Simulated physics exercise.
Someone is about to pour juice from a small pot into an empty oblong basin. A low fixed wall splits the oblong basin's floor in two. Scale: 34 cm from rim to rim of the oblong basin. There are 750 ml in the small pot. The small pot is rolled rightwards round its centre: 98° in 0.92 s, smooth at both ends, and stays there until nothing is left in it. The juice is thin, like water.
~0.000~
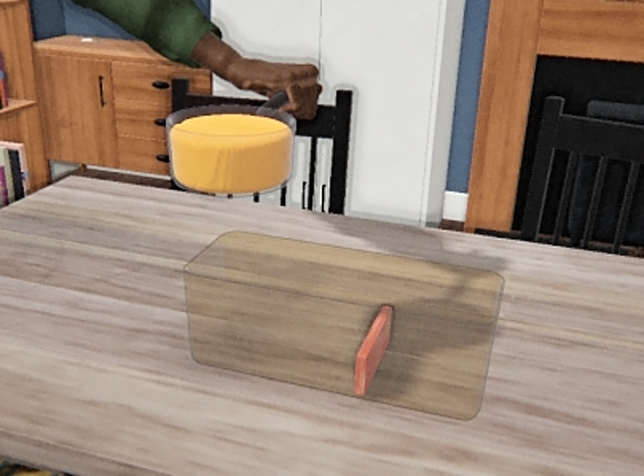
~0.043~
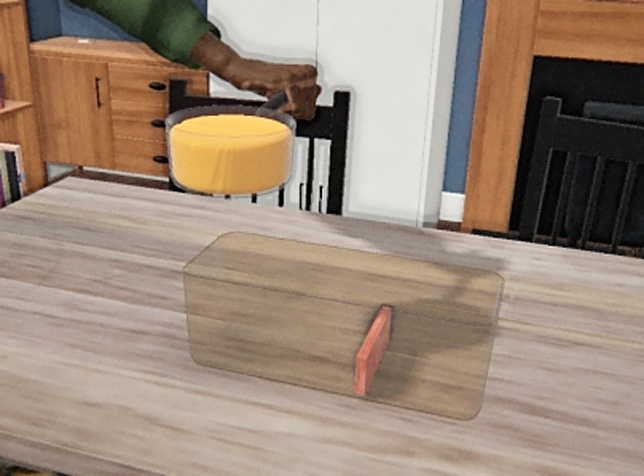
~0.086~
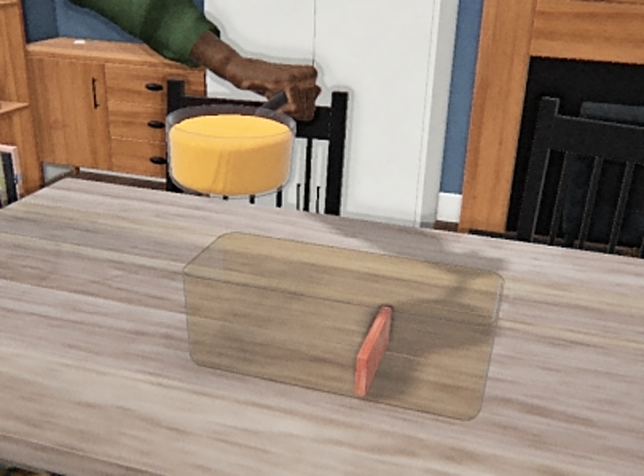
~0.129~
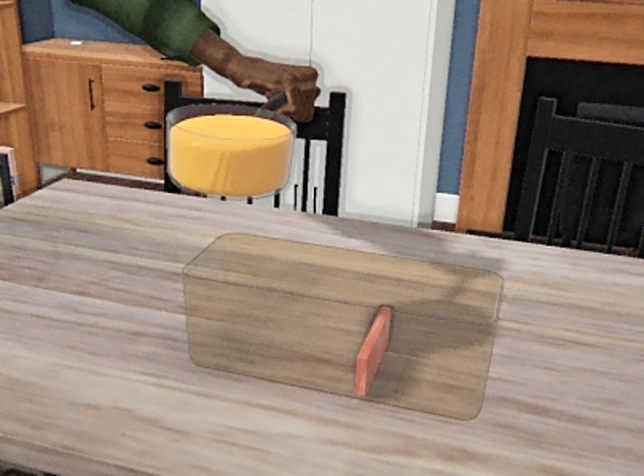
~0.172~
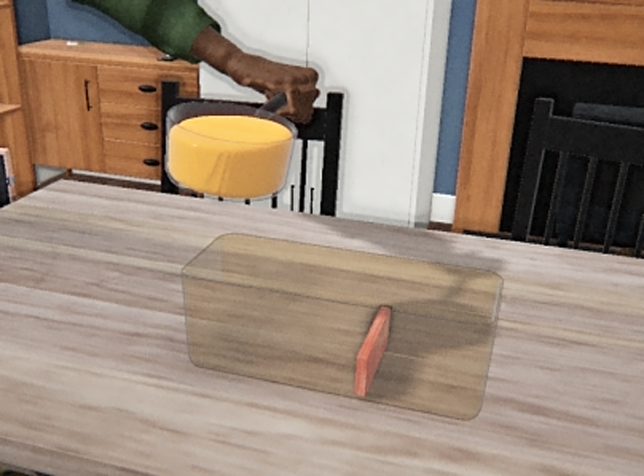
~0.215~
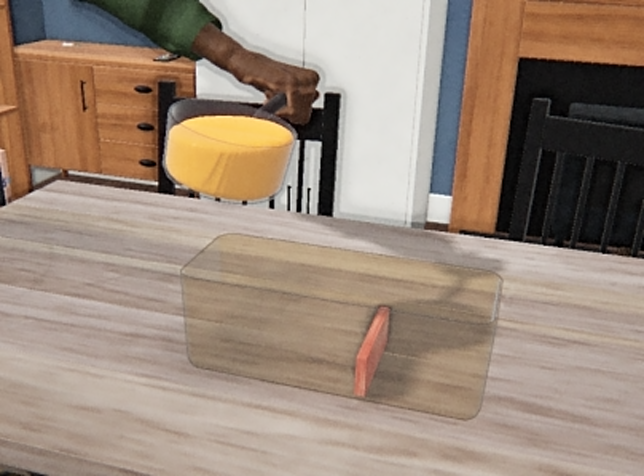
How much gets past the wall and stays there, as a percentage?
The far part has some 2 per cent.
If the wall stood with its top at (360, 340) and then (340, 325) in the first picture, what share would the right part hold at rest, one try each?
In turn about 25 and 55 per cent.
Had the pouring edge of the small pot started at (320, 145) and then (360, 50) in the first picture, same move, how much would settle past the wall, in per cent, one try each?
First 30, then 80 per cent.
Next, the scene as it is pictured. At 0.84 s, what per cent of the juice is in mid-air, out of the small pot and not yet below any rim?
Some 8 per cent.
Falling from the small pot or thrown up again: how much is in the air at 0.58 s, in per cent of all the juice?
Some 34 per cent.
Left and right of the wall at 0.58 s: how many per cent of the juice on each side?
Near 14 on the left, 0 on the right.
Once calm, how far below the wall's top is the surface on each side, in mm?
Some 20 mm on the left and 48 mm on the right.
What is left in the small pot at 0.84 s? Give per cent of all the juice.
Some 10 per cent.
By 0.58 s the tilt is 68° and 51 per cent is still to pour, 14 is left of the wall and 0 right of it.
By 0.84 s the tilt is 96° and 10 per cent is still to pour, 81 is left of the wall and 1 right of it.
By 1.12 s the tilt is 98° and 1 per cent is still to pour, 95 is left of the wall and 2 right of it.
By 1.42 s the tilt is 98° and 0 per cent is still to pour, 97 is left of the wall and 2 right of it.
At rest 97 per cent lies left of the wall, 2 right of it and 1 outside.
